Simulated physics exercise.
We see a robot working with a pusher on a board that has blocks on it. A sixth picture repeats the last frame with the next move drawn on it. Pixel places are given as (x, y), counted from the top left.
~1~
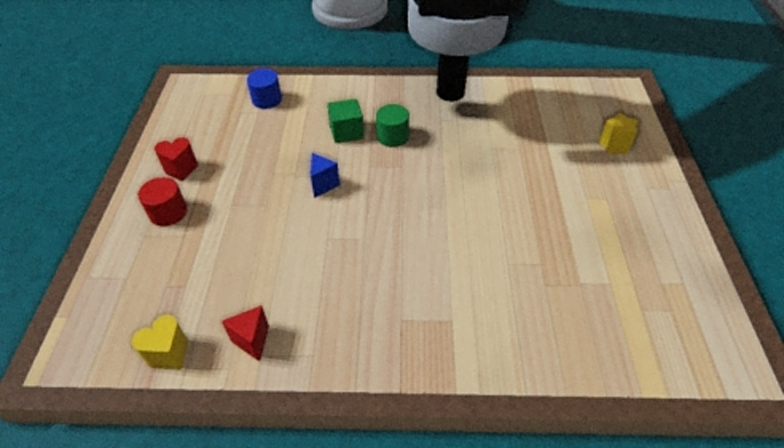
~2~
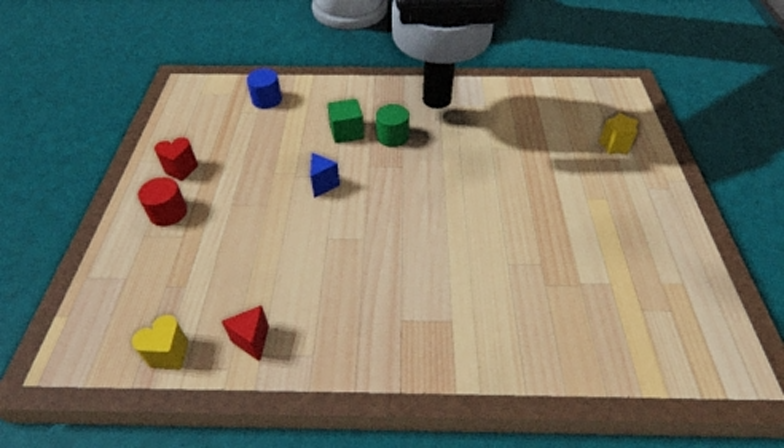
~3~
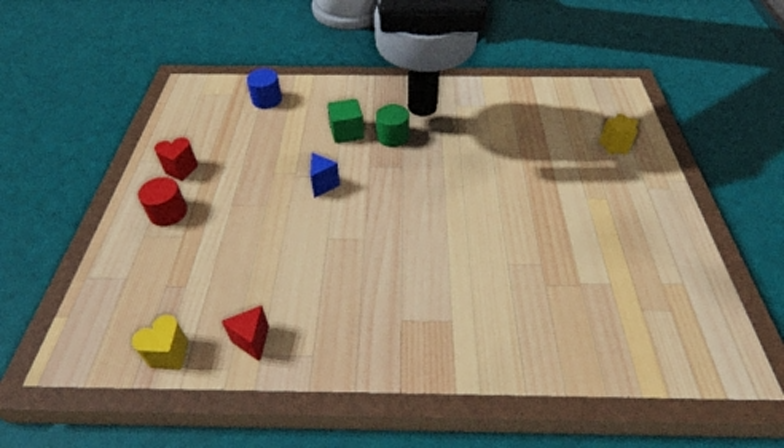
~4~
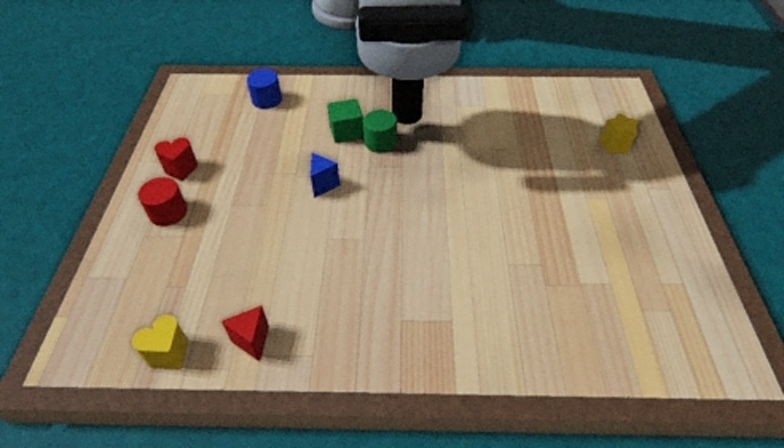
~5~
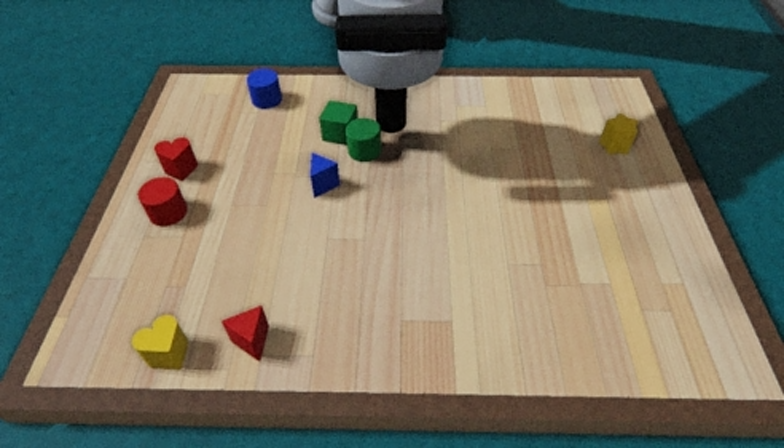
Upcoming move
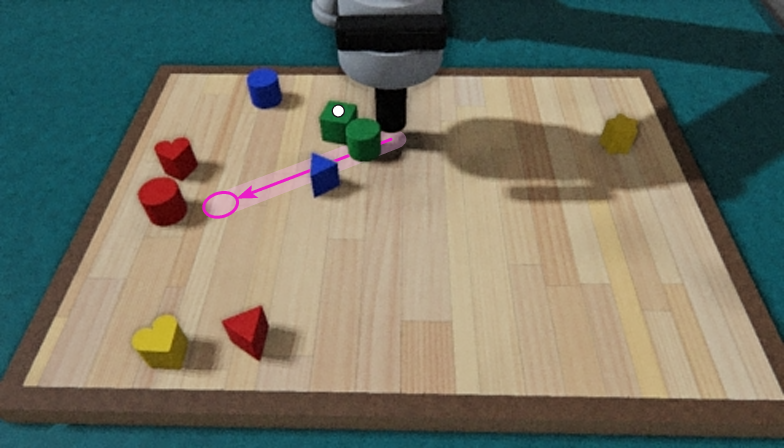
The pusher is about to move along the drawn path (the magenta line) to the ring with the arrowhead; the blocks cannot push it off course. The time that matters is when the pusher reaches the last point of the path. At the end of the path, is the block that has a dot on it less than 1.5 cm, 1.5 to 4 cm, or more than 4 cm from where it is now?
It slides not even 1.5 cm.
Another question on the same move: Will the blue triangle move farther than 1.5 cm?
Yes, that is how it ends up.
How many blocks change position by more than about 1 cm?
A pair of blocks is moved.
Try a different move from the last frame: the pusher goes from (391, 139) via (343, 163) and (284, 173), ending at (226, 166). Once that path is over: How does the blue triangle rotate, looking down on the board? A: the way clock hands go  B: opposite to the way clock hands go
That would be B.
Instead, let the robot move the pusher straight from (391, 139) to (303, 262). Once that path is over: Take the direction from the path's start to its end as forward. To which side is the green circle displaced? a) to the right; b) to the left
I'll go with a - to the right.
Drawn move, from (391, 139) directly to (221, 205); the dot is on the green square.
The first path, step by step. One third of the way, pusher (337, 144); blue triangle (308, 171), turned 45° anticlockwise; green square (334, 112), turned 20° clockwise; green circle (307, 151).
Two thirds of the way, pusher (278, 166); blue triangle (306, 175), turned 65° anticlockwise; green square (334, 112), turned 20° clockwise; green circle (250, 179).
At the end, pusher (215, 189); red circle still; blue triangle (306, 175), turned 65° anticlockwise; green square (334, 112), turned 20° clockwise; green circle (206, 210).
